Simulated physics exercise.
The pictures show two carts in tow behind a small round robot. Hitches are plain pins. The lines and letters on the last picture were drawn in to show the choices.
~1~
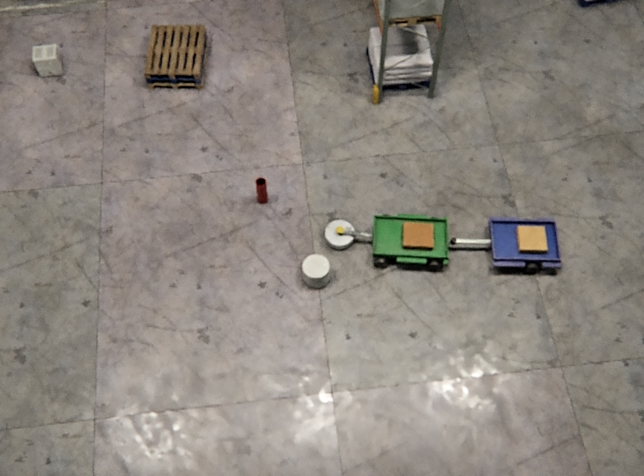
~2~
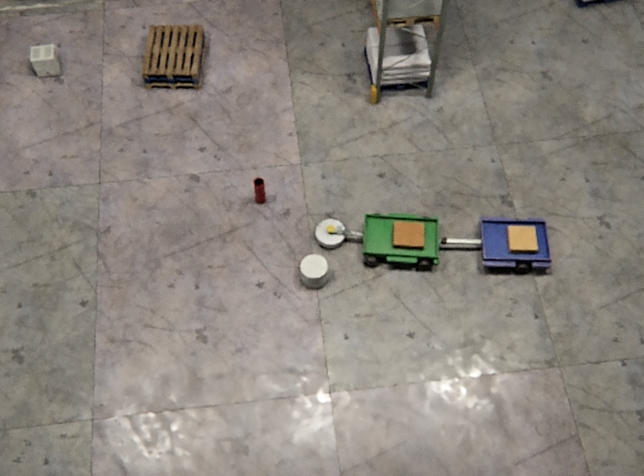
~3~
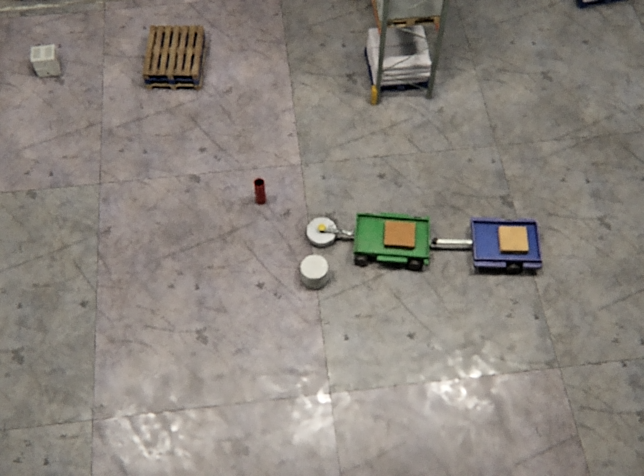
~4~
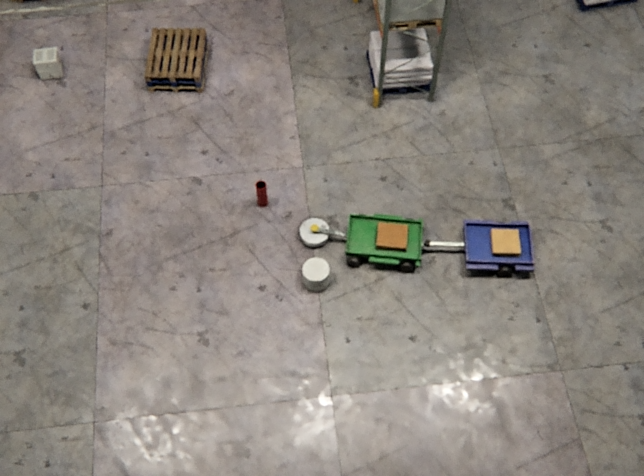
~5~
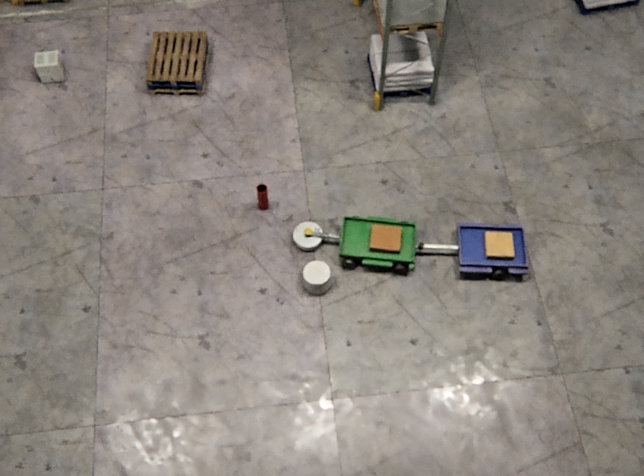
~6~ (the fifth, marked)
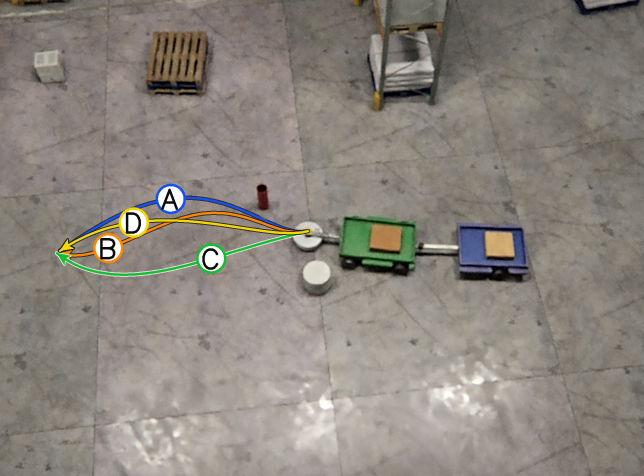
The clip opens on a small round robot towing a green cart and a blue cart across a scuffed floor, near a white tub and a red post. The robot moves a short way left, passing above the tub, and both carts follow in line behind it.
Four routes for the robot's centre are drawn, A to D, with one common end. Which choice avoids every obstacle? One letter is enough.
The robot should drive D.
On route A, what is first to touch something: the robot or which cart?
The green cart touches first.
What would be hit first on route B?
It meets the red post.
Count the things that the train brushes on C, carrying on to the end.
In all, one.
On the marked copy, A from (308, 231) via (187, 198) to (60, 251); B from (308, 231) via (181, 218) to (58, 254); C from (308, 231) via (178, 268) to (57, 253); D from (308, 231) via (183, 221) to (60, 251).
Taking D. A third of the way, robot (220, 229), last cart (401, 242).
Two thirds of the way, robot (132, 227), last cart (311, 234).
When it is over, robot (59, 257), last cart (238, 228); nothing has been touched.
As for the rest, A meets the red post; B meets the red post; C meets the white tub.
